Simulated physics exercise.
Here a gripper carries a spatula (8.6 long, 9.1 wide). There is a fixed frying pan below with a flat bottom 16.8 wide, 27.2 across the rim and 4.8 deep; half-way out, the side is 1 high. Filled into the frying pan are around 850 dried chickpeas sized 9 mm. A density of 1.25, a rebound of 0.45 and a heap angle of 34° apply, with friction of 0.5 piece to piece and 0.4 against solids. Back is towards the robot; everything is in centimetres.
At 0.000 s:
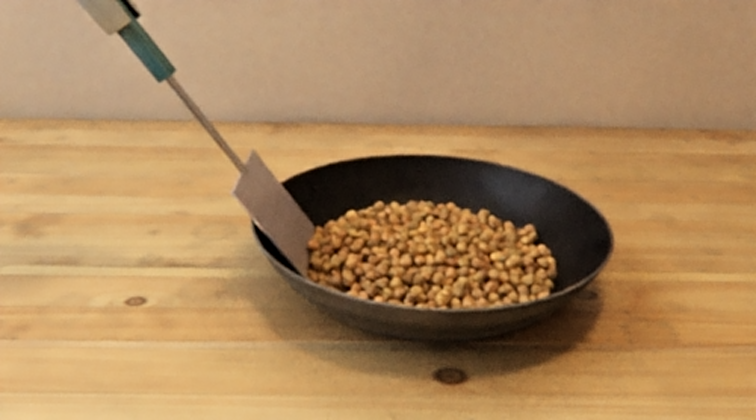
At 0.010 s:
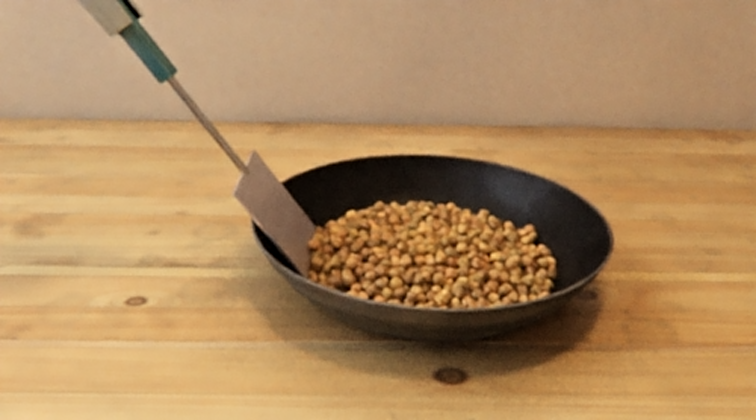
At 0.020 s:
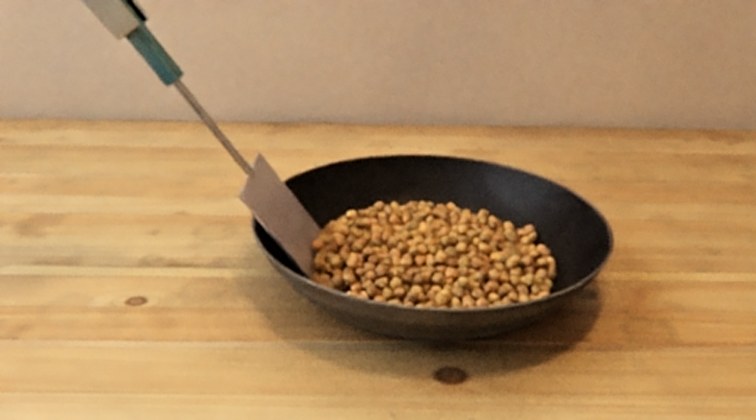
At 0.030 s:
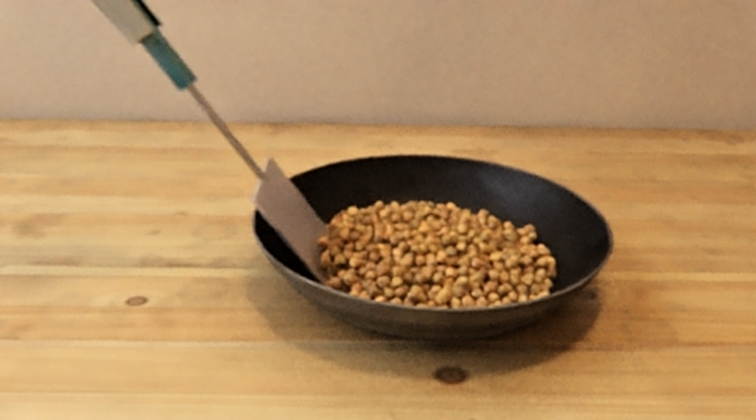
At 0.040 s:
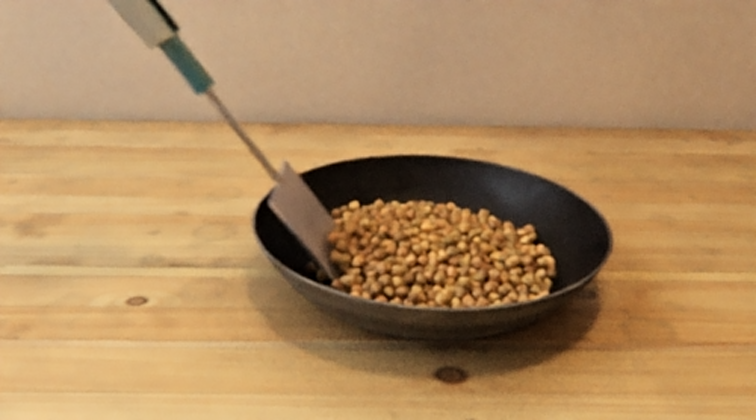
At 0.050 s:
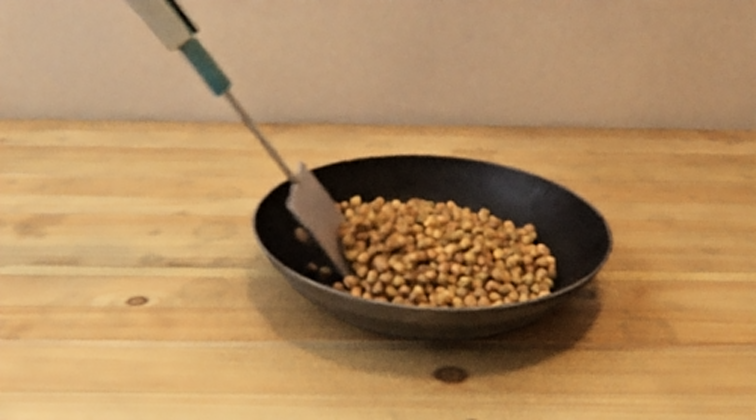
A spatula slides right inside a black pan, pushing against a pile of chickpeas.
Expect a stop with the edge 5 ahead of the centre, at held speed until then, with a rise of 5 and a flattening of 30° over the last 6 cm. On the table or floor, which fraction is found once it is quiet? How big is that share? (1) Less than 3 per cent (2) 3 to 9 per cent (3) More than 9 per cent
More than 9 per cent (3).
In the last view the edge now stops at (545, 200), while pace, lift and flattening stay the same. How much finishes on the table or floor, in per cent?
Estimate: Approx. 25 %.
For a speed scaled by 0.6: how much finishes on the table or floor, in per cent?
About 0 per cent.
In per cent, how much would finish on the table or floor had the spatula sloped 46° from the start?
In that case some 15 per cent.
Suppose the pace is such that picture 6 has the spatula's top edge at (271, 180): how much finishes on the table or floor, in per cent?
Near 0 in a hundred.
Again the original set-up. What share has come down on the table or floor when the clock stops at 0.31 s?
I'd say close to 10 in a hundred.
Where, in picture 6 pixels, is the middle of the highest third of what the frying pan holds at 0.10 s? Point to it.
(445, 232).
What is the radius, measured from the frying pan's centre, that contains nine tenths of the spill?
That distance is around 95 cm.
After 0.07 s, sloping 55°, highest piece 7 above the table; 850 in the frying pan, 1 on the blade or in flight.
After 0.10 s, sloping 46°, highest piece 11 above the table; 849 in the frying pan, 2 on the blade or in flight.
After 0.31 s, sloping 25°, highest piece 16 above the table; 737 in the frying pan, 85 on the table or floor, 29 on the blade or in flight.
After 1.36 s, sloping 25°, highest piece 4 above the table; 737 in the frying pan, 114 on the table or floor.
In the end, 737 in the frying pan, 114 on the table or floor. That is 13 % on the table or floor.
